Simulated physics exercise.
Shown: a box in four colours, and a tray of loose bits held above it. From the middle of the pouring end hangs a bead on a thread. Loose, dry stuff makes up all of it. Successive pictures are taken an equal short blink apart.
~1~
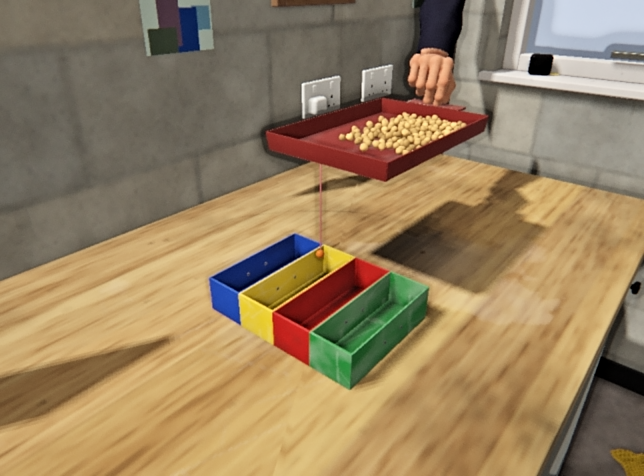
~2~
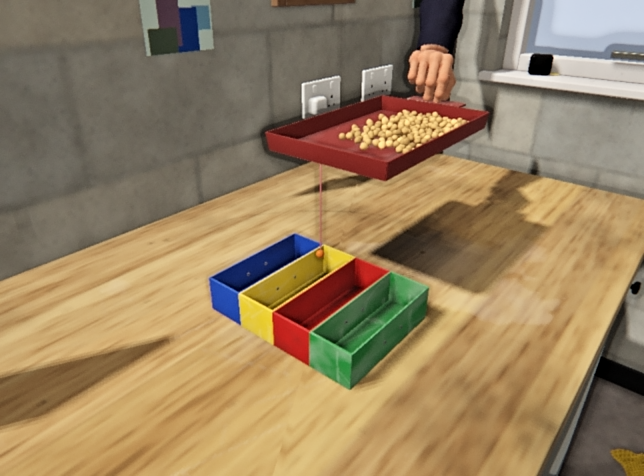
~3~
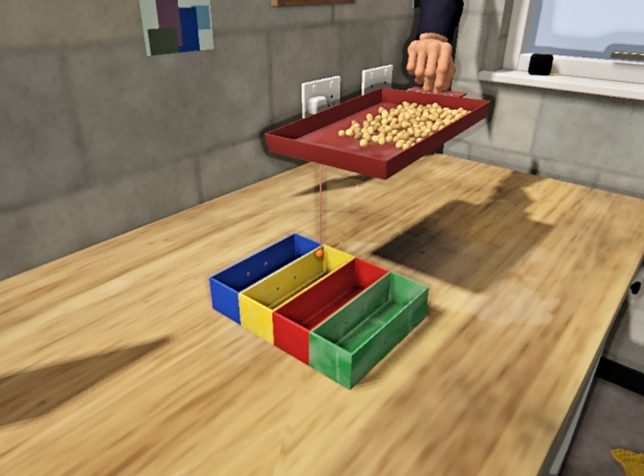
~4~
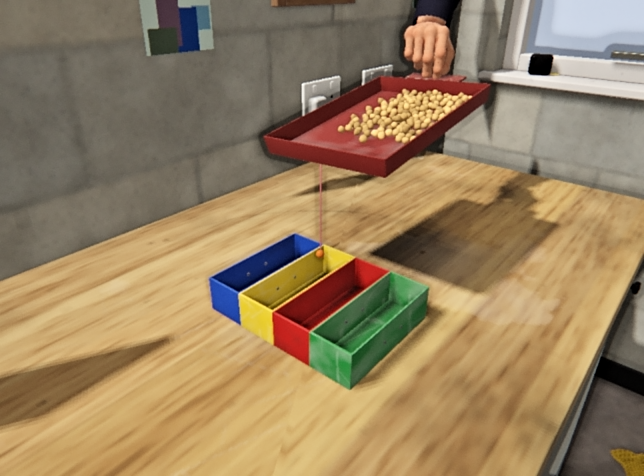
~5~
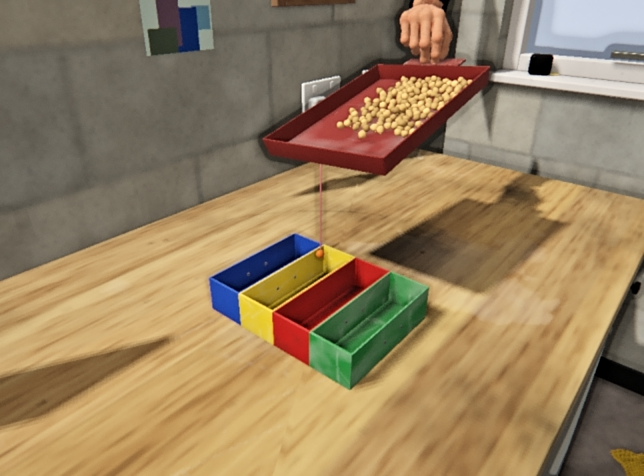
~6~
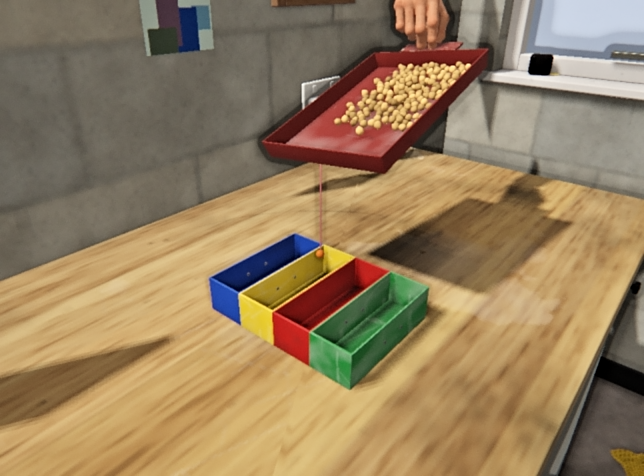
A hand raised the far end of a red tray of dried chickpeas, tilting it gradually toward its left corner, while the blue, yellow, red and green box below stayed still on the wooden table.
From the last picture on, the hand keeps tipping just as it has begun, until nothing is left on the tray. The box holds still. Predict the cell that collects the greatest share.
The blue cell collects the greatest share.
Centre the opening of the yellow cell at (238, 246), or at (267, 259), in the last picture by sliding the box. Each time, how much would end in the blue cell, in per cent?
In the first position around 0 percent, in the second around 20 percent.
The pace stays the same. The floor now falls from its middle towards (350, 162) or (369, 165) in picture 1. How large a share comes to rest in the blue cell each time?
10 % and 0 %, roughly.
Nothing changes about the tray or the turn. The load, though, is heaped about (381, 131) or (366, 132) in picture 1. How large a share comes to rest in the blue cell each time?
Respectively 50 and 50 in a hundred.
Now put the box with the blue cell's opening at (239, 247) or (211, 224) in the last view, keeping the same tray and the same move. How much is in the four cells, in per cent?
About 100% and about 90%.
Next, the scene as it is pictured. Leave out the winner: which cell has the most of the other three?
Next in line is yellow.
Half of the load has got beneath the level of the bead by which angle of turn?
Close to 115° of tilt at that moment.
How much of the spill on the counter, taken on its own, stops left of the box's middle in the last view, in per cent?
It works out at some 100 percent.
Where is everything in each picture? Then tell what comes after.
In the first frame, corners of the pouring end near (269, 132) and (387, 161), level; middle of the load near (414, 131), dried chickpeas; bead on its thread near (320, 254); blue cell near (225, 298); yellow cell near (256, 316); red cell near (291, 335); green cell near (330, 357).
In the second frame, corners of the pouring end near (269, 132) and (387, 161), level; middle of the load near (414, 129).
In the third frame, corners of the pouring end near (268, 133) and (386, 160), tipped barely, lowest at the left corner; middle of the load near (414, 122).
In the fourth frame, corners of the pouring end near (267, 136) and (384, 158), tipped a little, lowest at the left corner; middle of the load near (414, 112).
In the fifth frame, corners of the pouring end near (266, 138) and (382, 156), tipped a little, lowest at the left corner; middle of the load near (413, 101).
In the sixth frame, corners of the pouring end near (265, 141) and (380, 155), tipped clearly, lowest at the left corner; middle of the load near (410, 91); blue cell near (225, 298); yellow cell near (256, 316); red cell near (291, 335); green cell near (330, 357).
Shortly afterwards, tray tipped steeply; the bulk on the tray; only a few in the blue cell; a little falling or outside the box.
Next, tray tipped past a quarter turn; near half on the tray; a little in the blue cell; only a few in the yellow cell; only a few in the red cell; near a quarter falling or outside the box.
Some moments later, tray tipped past a quarter turn; near half in the blue cell; a little in the yellow cell; only a few in the red cell; near a third falling or outside the box.
In the end, tray tipped past a quarter turn; near half in the blue cell; a little in the yellow cell; only a few in the red cell; none at all in the green cell; near a third outside the box.
